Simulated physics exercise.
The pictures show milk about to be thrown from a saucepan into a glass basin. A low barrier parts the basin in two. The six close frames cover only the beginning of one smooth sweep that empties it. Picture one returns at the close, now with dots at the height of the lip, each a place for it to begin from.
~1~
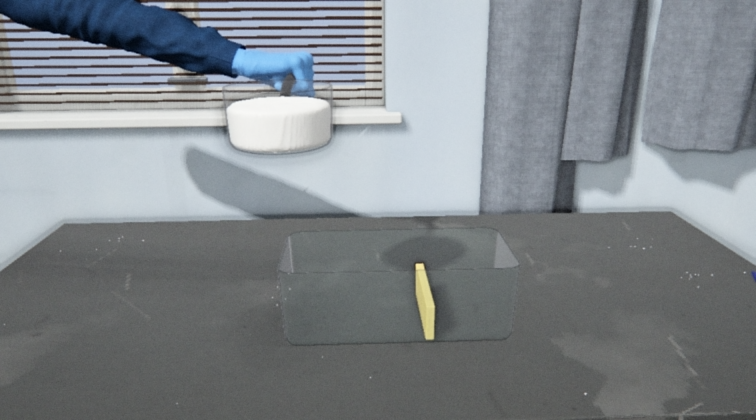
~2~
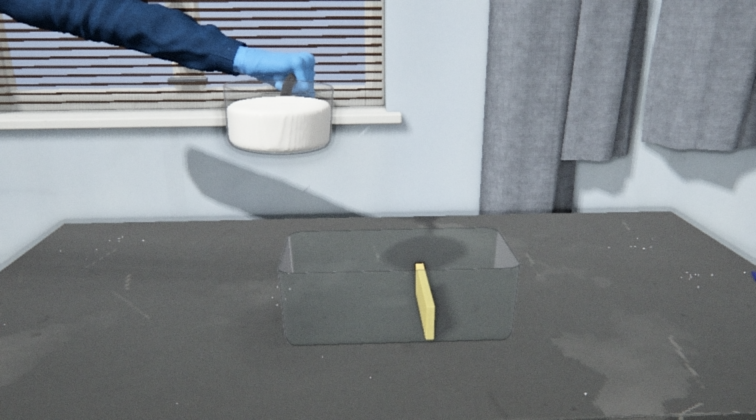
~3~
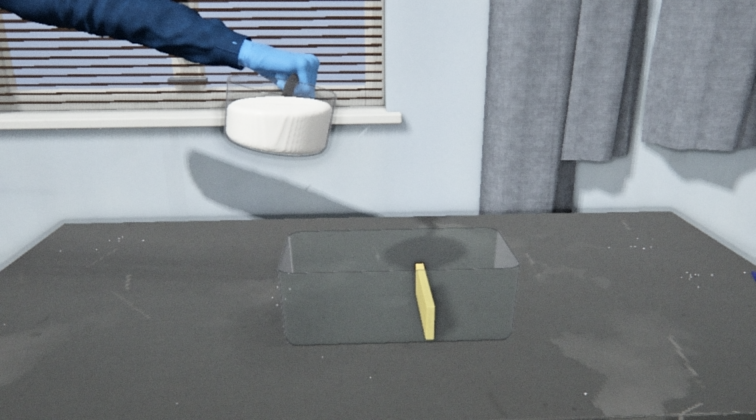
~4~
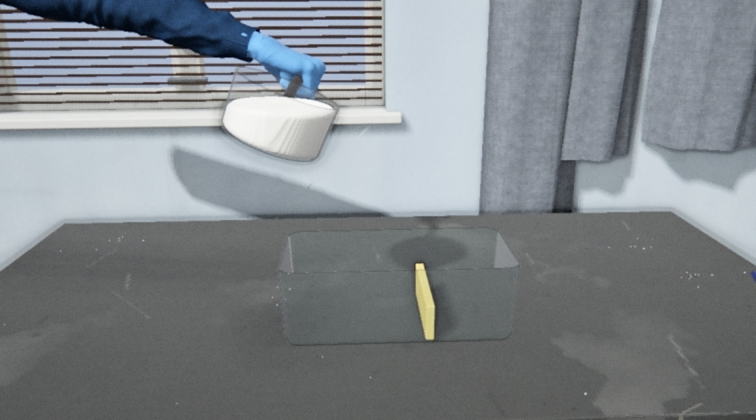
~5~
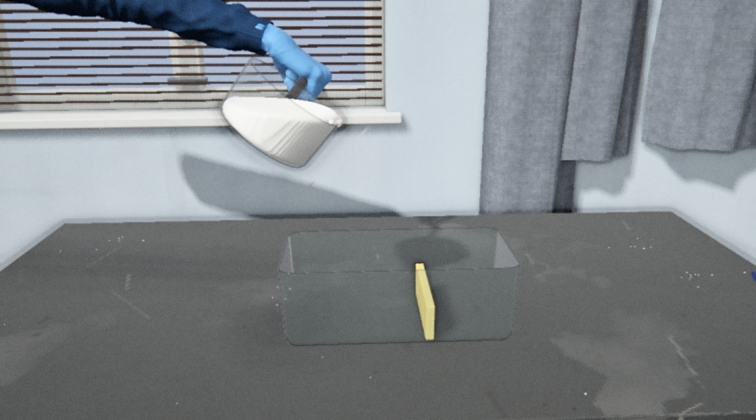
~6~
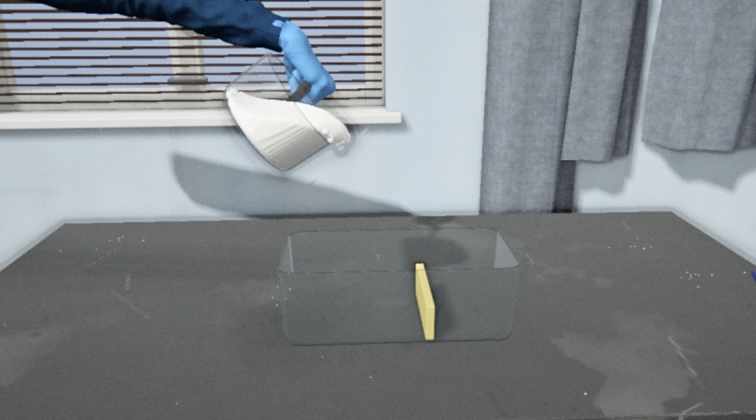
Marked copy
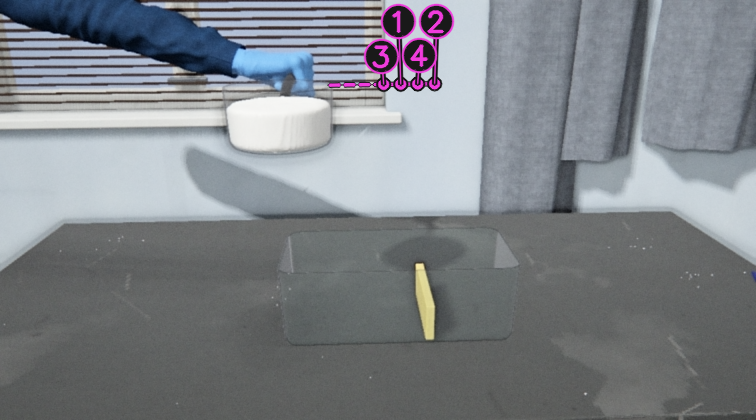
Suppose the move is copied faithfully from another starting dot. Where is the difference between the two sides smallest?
Go for 1.
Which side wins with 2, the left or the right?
More ends on the right.
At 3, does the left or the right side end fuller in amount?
More ends on the left.
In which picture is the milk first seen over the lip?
In picture 5.
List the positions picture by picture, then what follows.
In the first frame, upright, lip at (330, 85); basin from (285, 342) to (512, 336); top of the wall at (425, 283); nothing has left yet.
In the second frame, tipped about 3°, lip at (331, 87); nothing has left yet.
In the third frame, tipped about 11°, lip at (334, 95); nothing has left yet.
In the fourth frame, tipped about 23°, lip at (338, 107); nothing has left yet.
In the fifth frame, tipped about 38°, lip at (338, 123); milk is over the lip, down to (338, 123).
In the sixth frame, tipped about 56°, lip at (333, 139); milk is over the lip, down to (341, 148).
On the marked copy, 1 at (400, 84); 2 at (434, 83); 3 at (383, 84); 4 at (417, 84).
If 1 is chosen, about 50 % ends left of the wall and 44 % right of it; 6 % is lost outside.
If 2 is chosen, about 15 % ends left of the wall and 72 % right of it; 13 % is lost outside.
If 3 is chosen, about 66 % ends left of the wall and 28 % right of it; 6 % is lost outside.
If 4 is chosen, about 35 % ends left of the wall and 58 % right of it; 7 % is lost outside.
